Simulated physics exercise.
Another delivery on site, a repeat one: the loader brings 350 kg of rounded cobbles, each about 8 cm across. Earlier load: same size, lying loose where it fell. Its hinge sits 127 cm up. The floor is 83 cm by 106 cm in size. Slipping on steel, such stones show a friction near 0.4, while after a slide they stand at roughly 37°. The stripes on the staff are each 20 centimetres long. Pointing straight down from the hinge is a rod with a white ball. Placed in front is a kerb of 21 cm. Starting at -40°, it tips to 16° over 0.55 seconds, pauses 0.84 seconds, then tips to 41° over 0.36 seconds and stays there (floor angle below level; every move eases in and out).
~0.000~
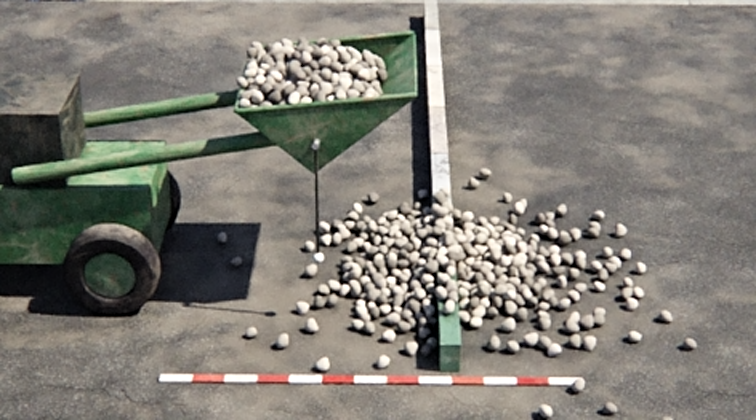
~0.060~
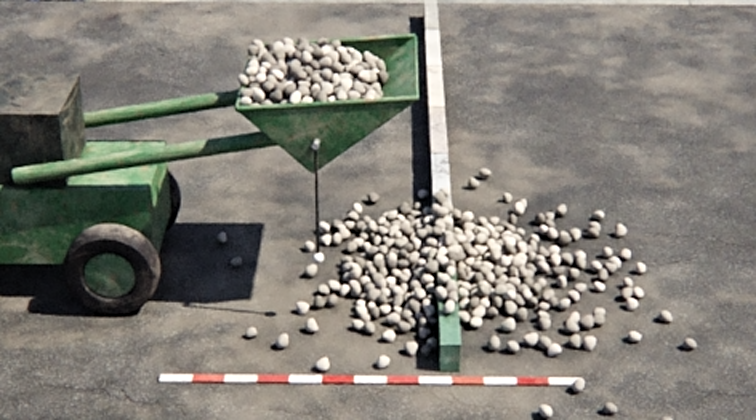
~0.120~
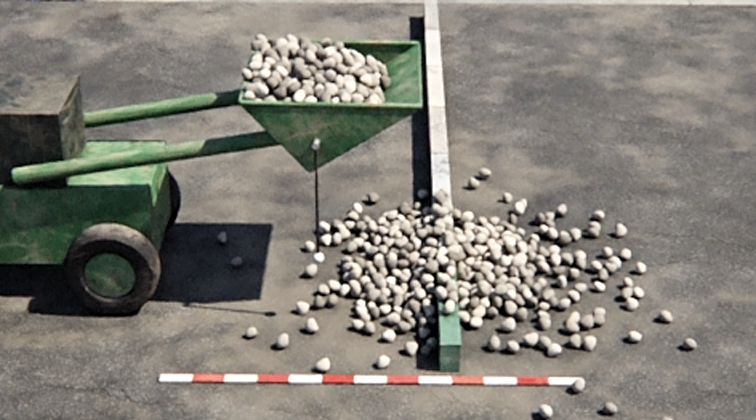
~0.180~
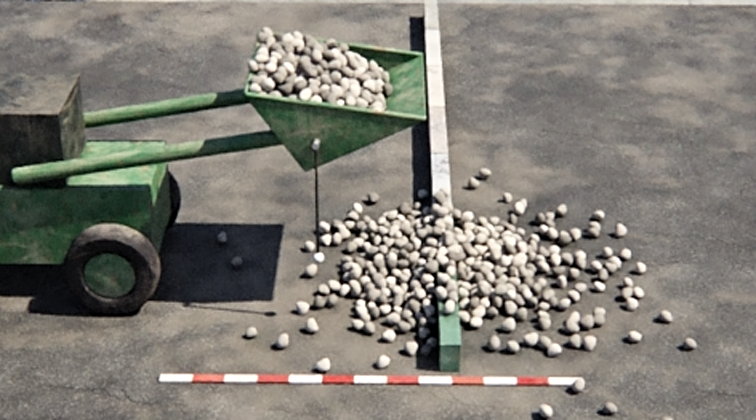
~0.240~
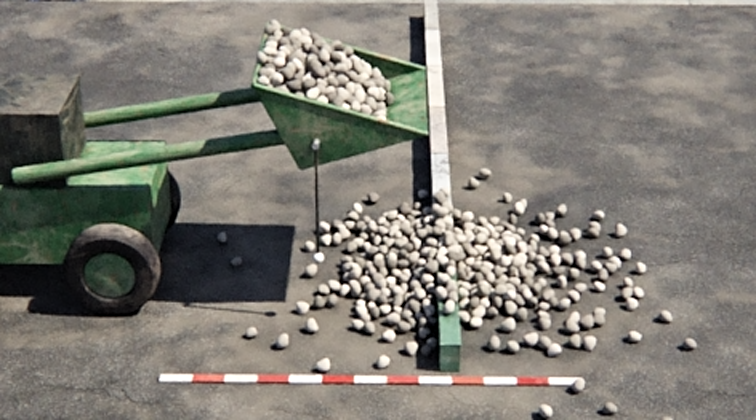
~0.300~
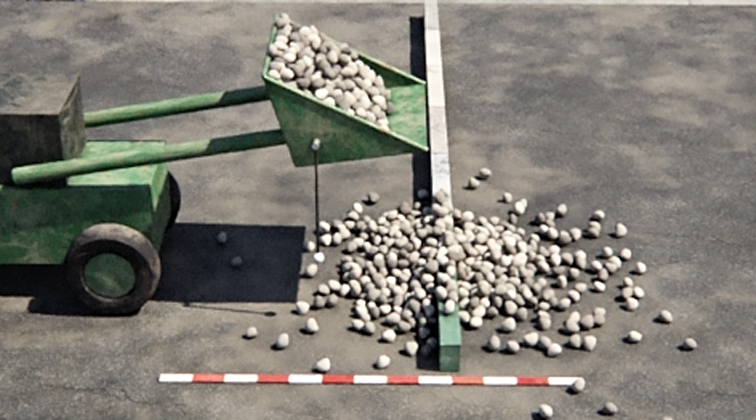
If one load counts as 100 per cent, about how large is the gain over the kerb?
Around 62 per cent.
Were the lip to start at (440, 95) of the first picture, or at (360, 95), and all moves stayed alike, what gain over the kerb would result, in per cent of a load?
Some 85 percent, and then 15 percent.
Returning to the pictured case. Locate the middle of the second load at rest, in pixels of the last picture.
In the last view, about pixel (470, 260).
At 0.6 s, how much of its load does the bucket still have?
Estimate: 100 % remaining inside, roughly.
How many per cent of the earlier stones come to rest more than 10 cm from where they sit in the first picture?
The answer is about 10 per cent.
After 0.4 s the floor is at 7°; in per cent of one load, 100 in the bucket, 59 on this side of the kerb, 42 over the kerb; the foremost stones are at (645, 298).
After 0.6 s the floor is at 16°; in per cent of one load, 100 in the bucket, 60 on this side of the kerb, 42 over the kerb; the foremost stones are at (645, 298).
After 2.2 s the floor is at 41°; in per cent of one load, 1 in the bucket, 103 on this side of the kerb, 97 over the kerb; the foremost stones are at (664, 302).
After 4.7 s the floor is at 41°; in per cent of one load, 0 in the bucket, 97 on this side of the kerb, 104 over the kerb; the foremost stones are at (666, 303). Net gain over the kerb, 62.
